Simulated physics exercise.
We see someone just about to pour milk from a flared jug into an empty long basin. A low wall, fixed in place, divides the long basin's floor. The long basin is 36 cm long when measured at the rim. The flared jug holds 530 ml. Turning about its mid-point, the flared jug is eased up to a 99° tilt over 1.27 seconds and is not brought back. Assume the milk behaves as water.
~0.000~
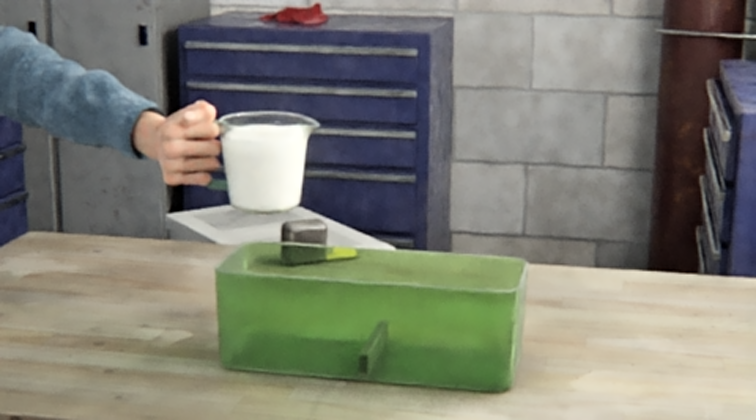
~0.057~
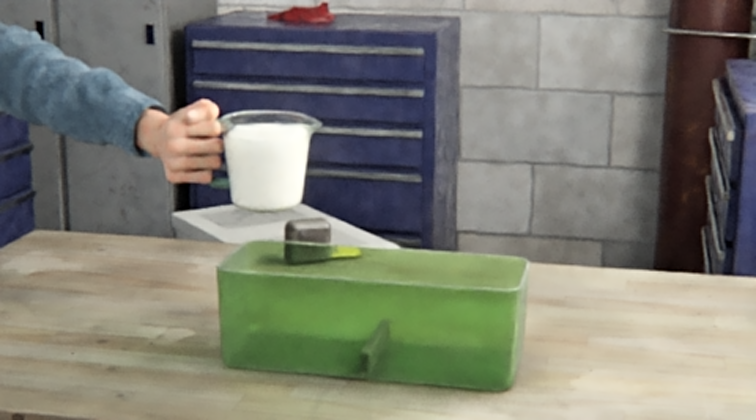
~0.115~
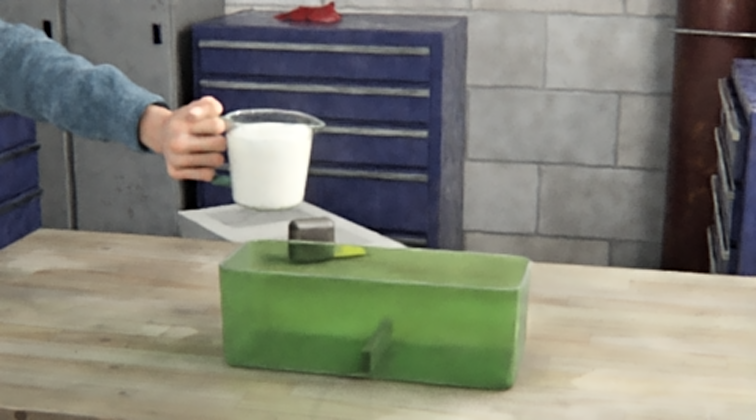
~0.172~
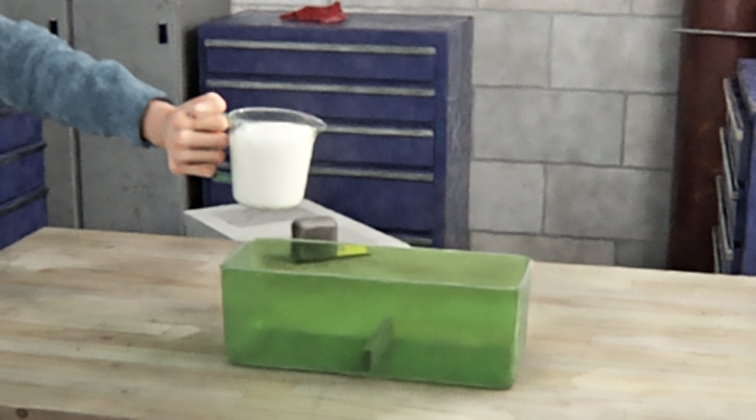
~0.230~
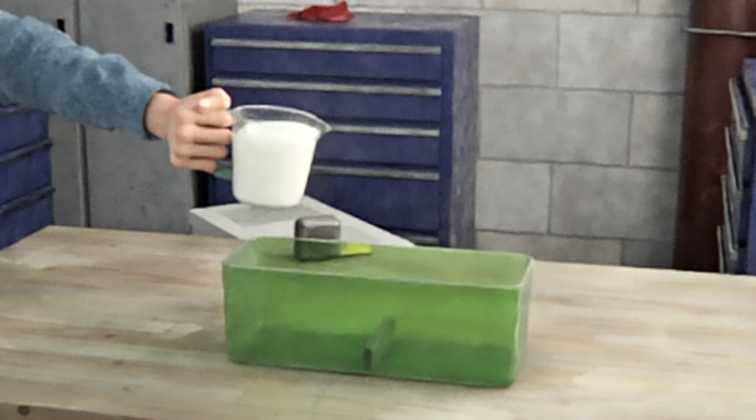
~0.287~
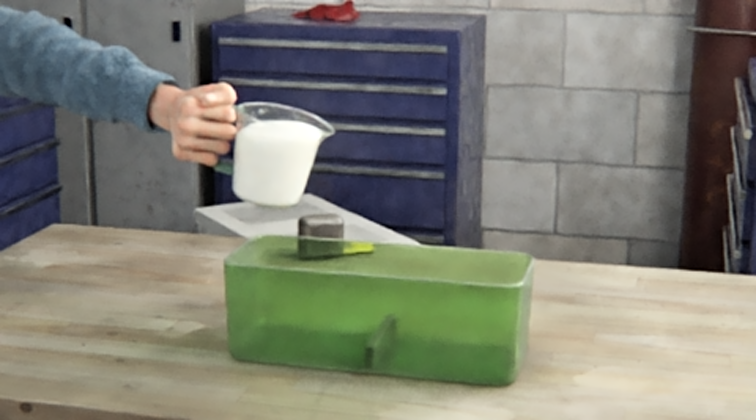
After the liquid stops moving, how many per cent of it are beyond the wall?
About 51 per cent.
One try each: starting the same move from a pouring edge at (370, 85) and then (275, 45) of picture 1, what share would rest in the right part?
Some 90 and 10 per cent, in that order.
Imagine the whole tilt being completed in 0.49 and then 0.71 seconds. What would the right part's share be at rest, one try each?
Result: 35 per cent, then 40 per cent.
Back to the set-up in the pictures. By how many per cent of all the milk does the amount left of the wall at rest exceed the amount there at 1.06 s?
Change: Approx. 28 %.
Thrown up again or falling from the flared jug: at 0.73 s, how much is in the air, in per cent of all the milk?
Near 16 per cent at that time.
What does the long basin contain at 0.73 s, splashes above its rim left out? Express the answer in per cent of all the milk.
Around 9 percent.
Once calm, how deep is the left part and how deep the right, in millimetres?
Depths at rest: Left around 12 mm, right around 12 mm.
By 0.73 s the tilt is 61° and 75 per cent is still to pour, 3 is left of the wall and 6 right of it.
By 1.06 s the tilt is 92° and 23 per cent is still to pour, 20 is left of the wall and 43 right of it.
By 1.40 s the tilt is 99° and 1 per cent is still to pour, 47 is left of the wall and 50 right of it.
By 1.77 s the tilt is 99° and 0 per cent is still to pour, 49 is left of the wall and 51 right of it.
At rest 49 per cent lies left of the wall, 51 right of it and 1 outside.
